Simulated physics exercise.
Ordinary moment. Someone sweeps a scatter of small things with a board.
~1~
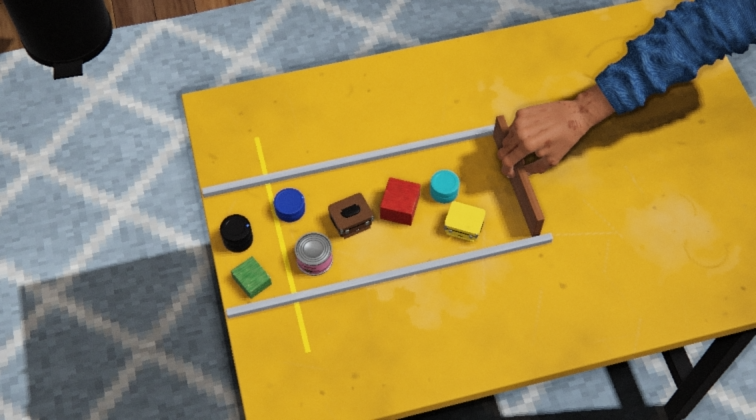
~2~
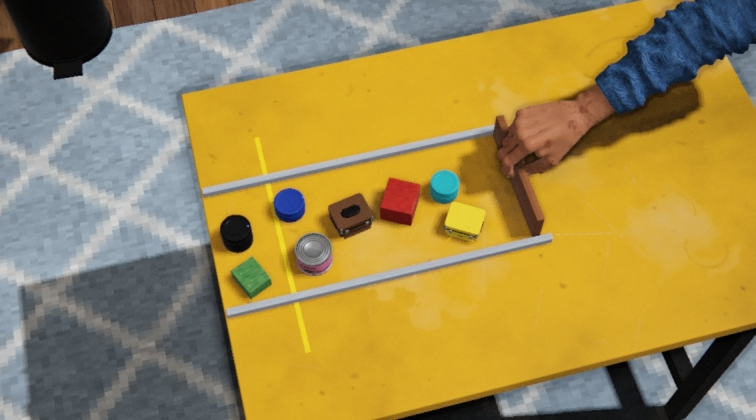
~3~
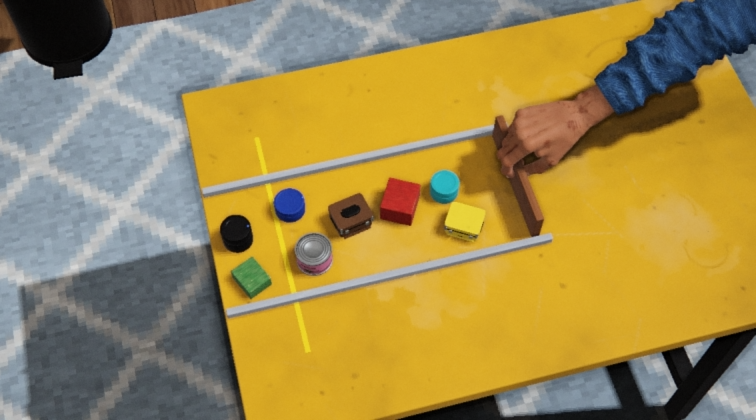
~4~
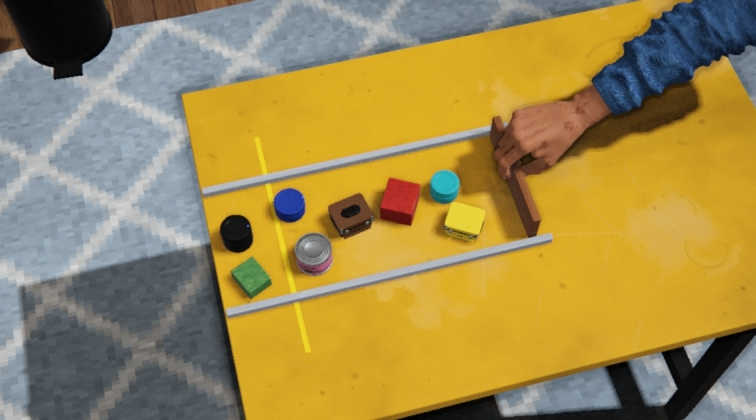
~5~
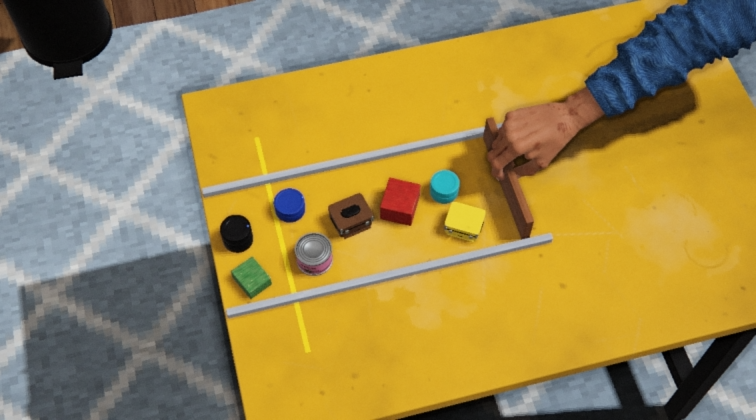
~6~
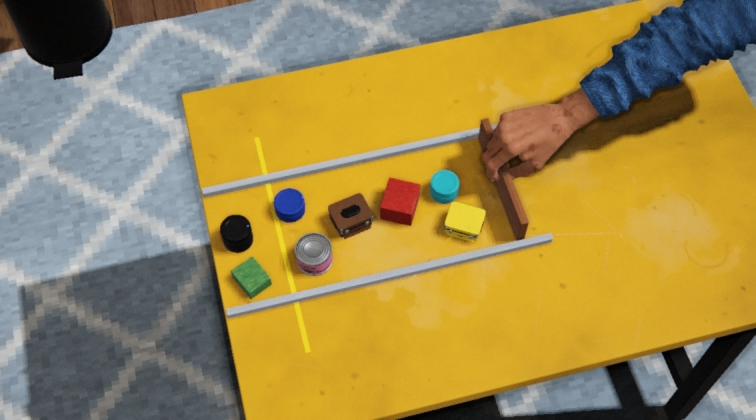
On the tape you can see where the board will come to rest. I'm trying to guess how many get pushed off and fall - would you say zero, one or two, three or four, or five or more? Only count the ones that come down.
The number that tumble down is under three but above nil.
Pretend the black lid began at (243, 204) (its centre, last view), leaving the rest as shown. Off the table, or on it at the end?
That one drops down.
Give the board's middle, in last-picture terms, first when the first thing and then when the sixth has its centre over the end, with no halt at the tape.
At (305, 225) for the first, at (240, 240) for the sixth.
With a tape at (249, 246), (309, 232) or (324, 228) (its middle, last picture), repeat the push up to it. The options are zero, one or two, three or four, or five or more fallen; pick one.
So, taking them in turn, I'd give at least five; not one; zero.
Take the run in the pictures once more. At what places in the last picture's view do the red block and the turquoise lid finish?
The first near (253, 224), the second near (257, 196).
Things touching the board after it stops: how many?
The figure is 3.
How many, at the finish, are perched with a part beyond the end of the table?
The number would be 2.
Early on, none off yet; black lid at rest near (237, 234); green block at rest near (251, 278); blue lid at rest near (290, 205).
Finally, the number that fall off is one or two; lost, green block.
